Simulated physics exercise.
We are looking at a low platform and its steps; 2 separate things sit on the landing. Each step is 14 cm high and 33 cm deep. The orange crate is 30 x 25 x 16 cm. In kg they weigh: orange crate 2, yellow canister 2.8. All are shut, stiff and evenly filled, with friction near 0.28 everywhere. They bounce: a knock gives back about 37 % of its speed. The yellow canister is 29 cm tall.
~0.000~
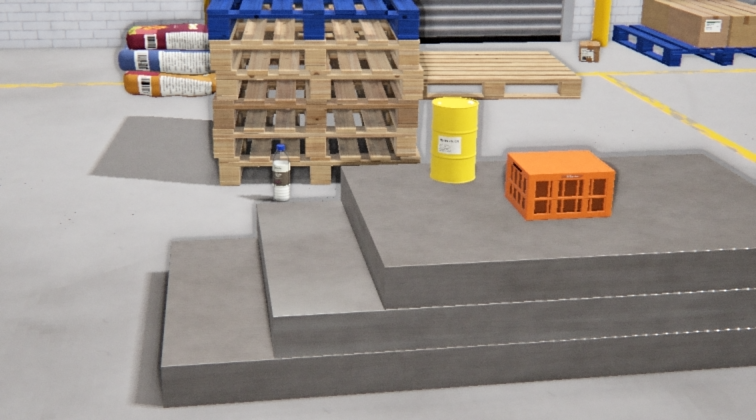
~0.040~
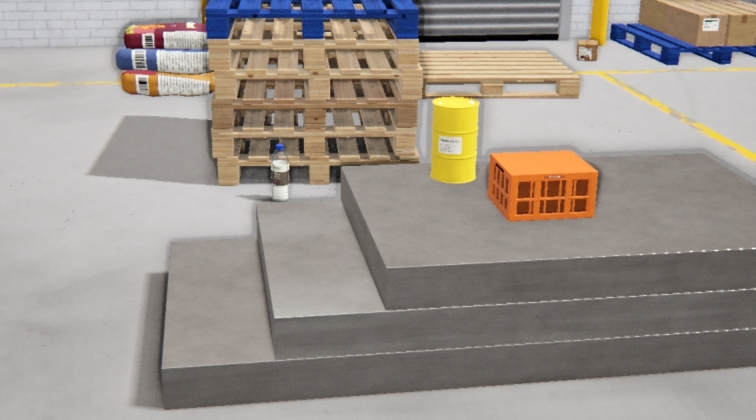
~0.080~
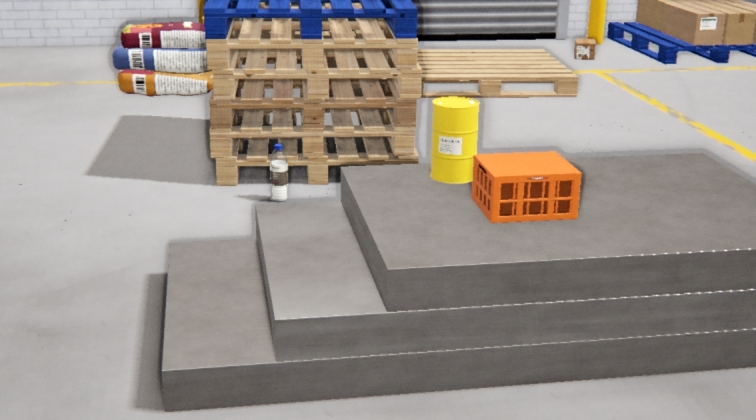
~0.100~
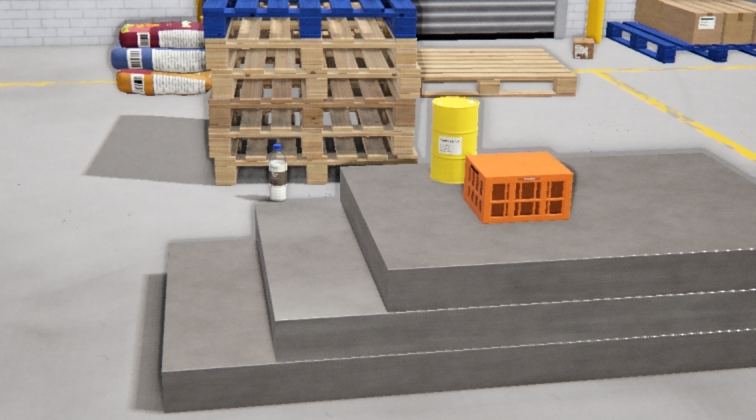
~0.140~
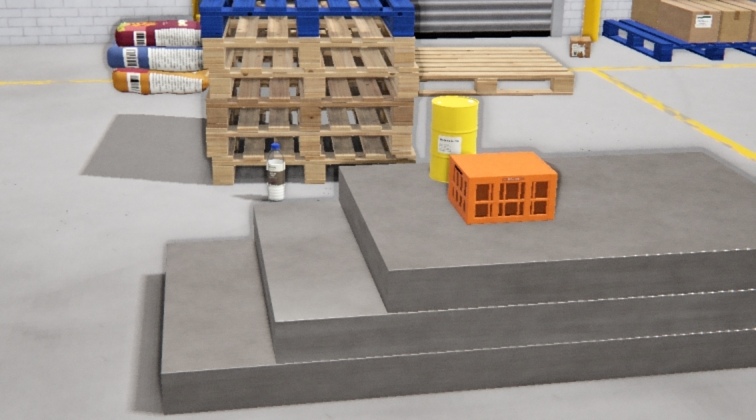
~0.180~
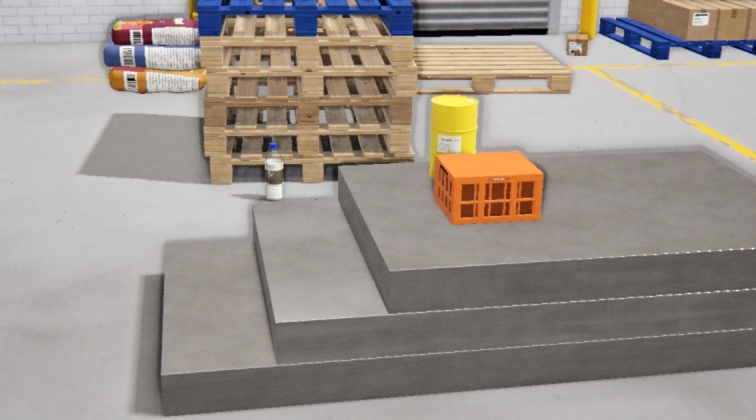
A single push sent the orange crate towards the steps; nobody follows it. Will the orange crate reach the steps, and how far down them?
The crate comes to rest on the landing.
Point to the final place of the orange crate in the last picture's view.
Around (409, 191).
After 0.28 s, 31 cm of landing left; orange crate near (456, 189).
After 0.38 s, 23 cm of landing left; orange crate near (432, 190).
After 0.48 s, 18 cm of landing left; orange crate near (417, 191).
In the end (1.6 s), 15 cm of landing left; yellow canister under 12 cm from the start. At the end, from the last picture's camera, orange crate near (409, 191).
